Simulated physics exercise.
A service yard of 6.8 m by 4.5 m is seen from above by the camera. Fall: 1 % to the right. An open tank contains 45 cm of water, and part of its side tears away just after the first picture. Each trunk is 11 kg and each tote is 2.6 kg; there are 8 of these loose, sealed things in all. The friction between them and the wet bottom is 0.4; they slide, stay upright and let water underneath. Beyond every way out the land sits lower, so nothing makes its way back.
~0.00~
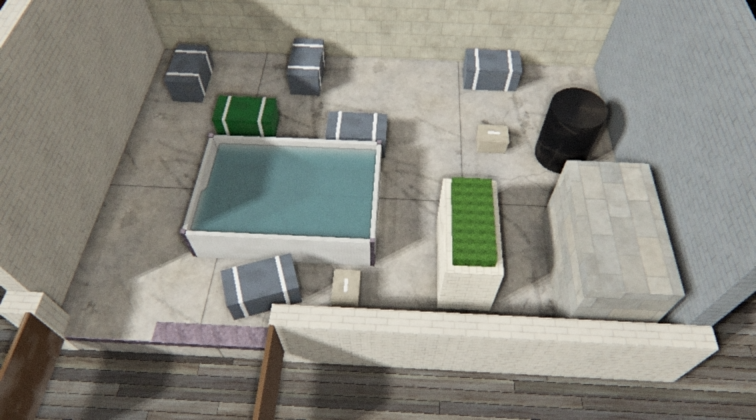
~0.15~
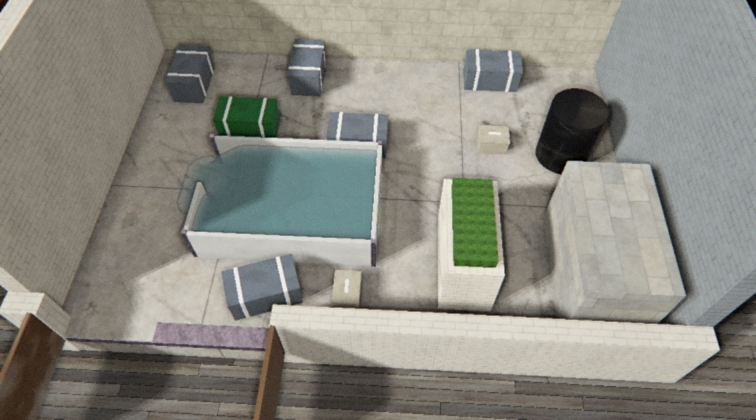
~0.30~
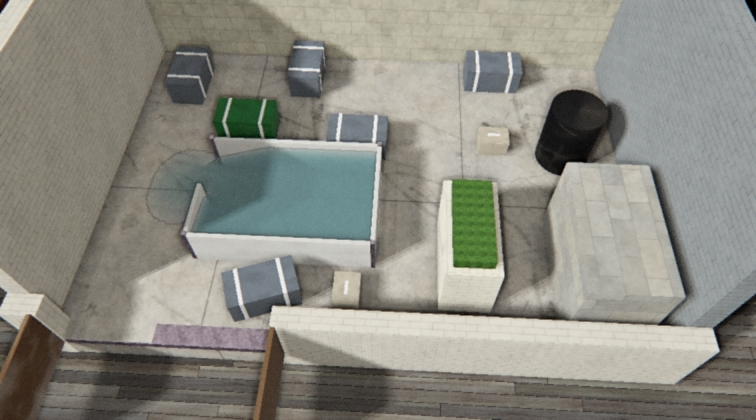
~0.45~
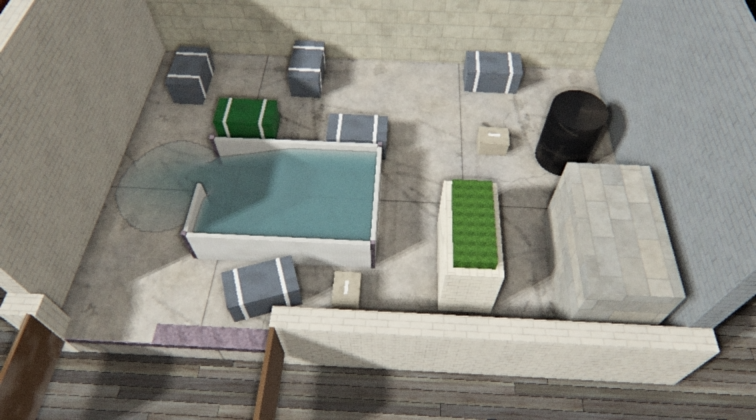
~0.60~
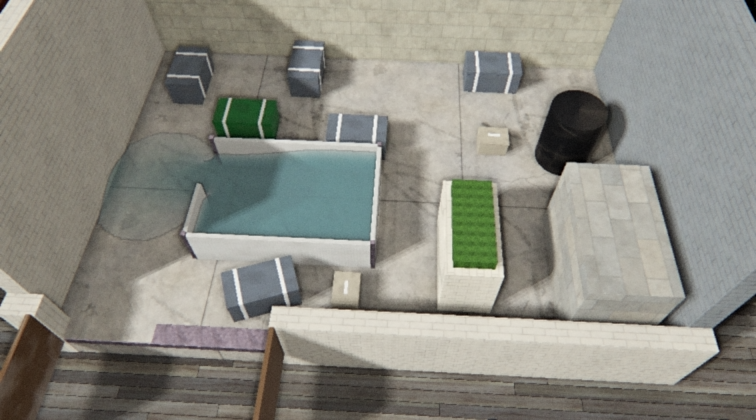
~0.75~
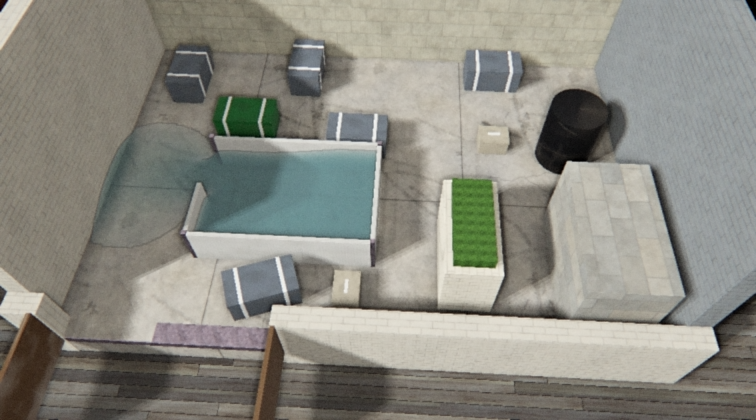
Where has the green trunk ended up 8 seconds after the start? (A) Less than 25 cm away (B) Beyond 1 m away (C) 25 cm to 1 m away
Less than 25 cm away (A).
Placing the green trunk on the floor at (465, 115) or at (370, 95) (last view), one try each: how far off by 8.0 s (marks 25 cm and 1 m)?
Well, it is shoved partway on the first try and gets swept off on the second.
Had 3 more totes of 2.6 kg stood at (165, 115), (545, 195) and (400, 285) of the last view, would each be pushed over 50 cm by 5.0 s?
In order: Above it, below it, below it.
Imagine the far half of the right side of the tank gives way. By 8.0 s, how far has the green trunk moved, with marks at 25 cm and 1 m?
The green trunk remains in place.
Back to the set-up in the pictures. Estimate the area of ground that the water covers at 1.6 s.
Somewhere about 7.0 m2, give or take.
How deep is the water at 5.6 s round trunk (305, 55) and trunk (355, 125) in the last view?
Depths: Near 2 cm, then near 7 cm.
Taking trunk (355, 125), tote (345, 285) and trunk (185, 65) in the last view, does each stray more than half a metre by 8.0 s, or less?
In that order: More, under, past it.
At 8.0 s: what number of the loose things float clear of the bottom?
At that time, 2.
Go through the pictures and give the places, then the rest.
In the first frame, the green trunk at (244, 109), on the bottom; water covers 2.9 m2; 0 of 8 have shifted.
In the second frame, the green trunk at (245, 109), on the bottom; 3.2 m2 under water; 0 of 8 have shifted.
In the third frame, the green trunk at (245, 111) rests on the ground; water covers 3.7 m2; 0 of 8 have shifted.
In the fourth frame, the green trunk at (245, 111) rests on the ground; water covers 4.3 m2; 0 of 8 have shifted.
In the fifth frame, the green trunk at (244, 111), on the bottom; 4.9 m2 under water; 0 of 8 have shifted.
In the sixth frame, the green trunk at (244, 109) rests on the ground; 5.1 m2 under water; 0 of 8 have shifted.
After 1.6 s the green trunk is near (244, 109), 0.0 m from its start, aground; 0 of 8 are out; 0 afloat.
After 3.6 s the green trunk is near (244, 109), 0.0 m from its start, aground; 0 of 8 are out; 0 afloat.
After 5.6 s the green trunk is near (244, 109), 0.0 m from its start, aground; 0 of 8 are out; 1 afloat.
After 8.0 s the green trunk is near (244, 109), 0.0 m from its start, aground; 0 of 8 are out; 2 afloat.
